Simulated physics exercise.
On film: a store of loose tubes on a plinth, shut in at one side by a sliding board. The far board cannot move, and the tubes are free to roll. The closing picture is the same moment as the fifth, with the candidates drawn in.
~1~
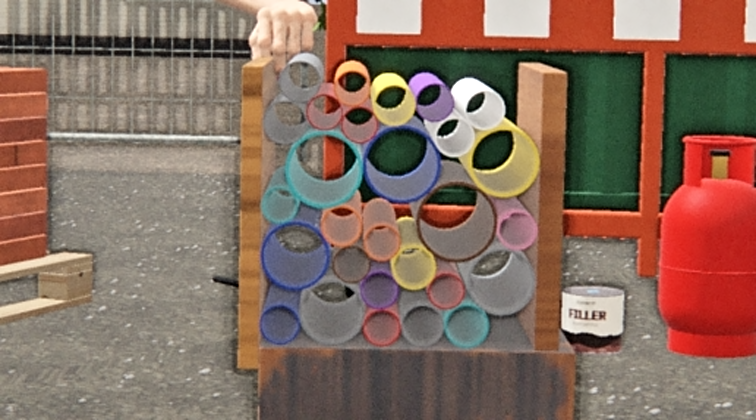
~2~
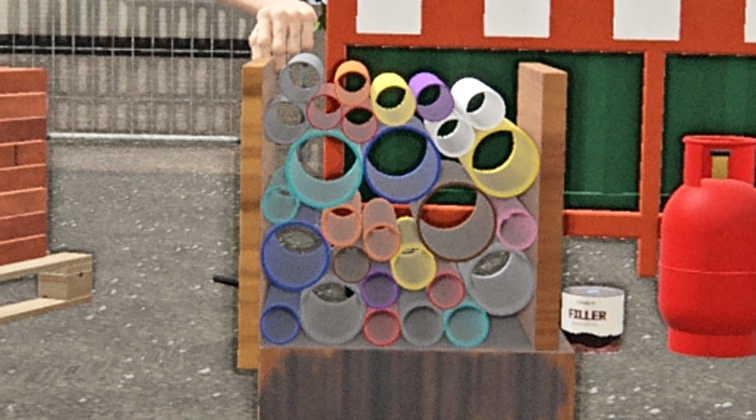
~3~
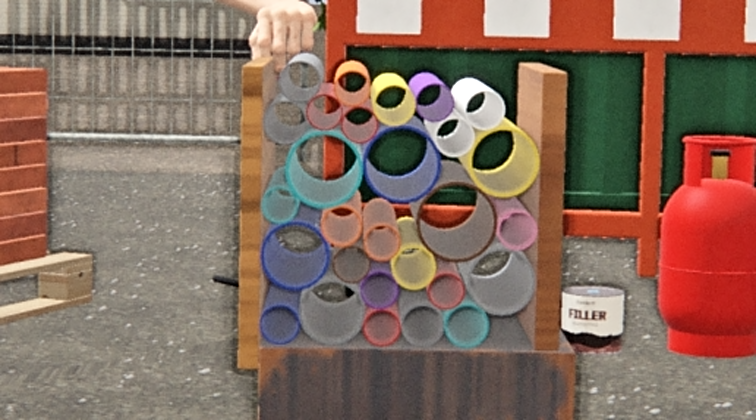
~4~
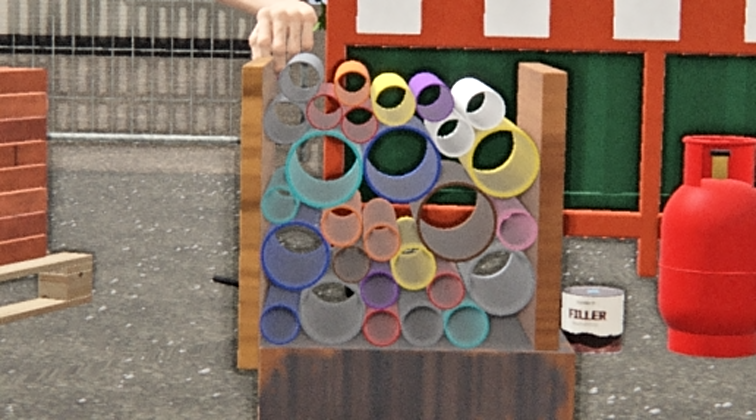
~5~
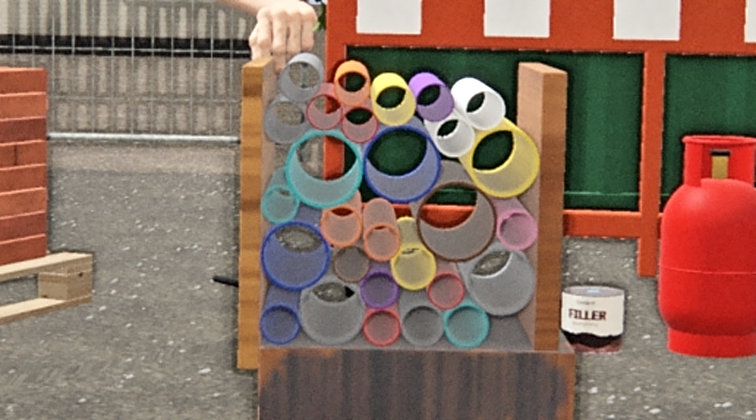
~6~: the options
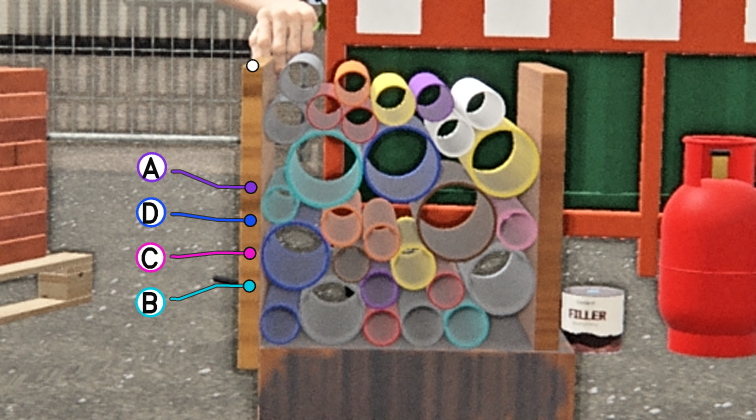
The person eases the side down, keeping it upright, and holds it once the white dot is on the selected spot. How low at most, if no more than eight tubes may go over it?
The lowest mark that will do is B.
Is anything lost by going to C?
At C: Yes.
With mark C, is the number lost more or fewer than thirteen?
It loses fewer than thirteen.
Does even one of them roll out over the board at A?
Yes, at A.
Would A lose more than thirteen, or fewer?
At A, fewer than thirteen.
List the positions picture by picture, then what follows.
In the first picture, a purple tube (435, 102); side board (259, 200); a blue tube (280, 324).
In the second picture, a blue tube (280, 324); a blue tube (296, 256).
In the third picture, an orange tube (383, 243); a turquoise tube (324, 170).
In the fourth picture, a white tube (455, 137); a purple tube (435, 102).
In the fifth picture, side board (259, 200); a blue tube (280, 324); a blue tube (296, 256).
On the marked copy, A at (251, 188); B at (250, 286); C at (250, 253); D at (251, 220); the white dot at (253, 66).
Following B. Soon after the start, top of the board (262, 159).
Later, top of the board (260, 264).
In the end, top of the board (260, 285), eight out over the board.
As for the rest, A three out over the board; C eight out over the board; D six out over the board.
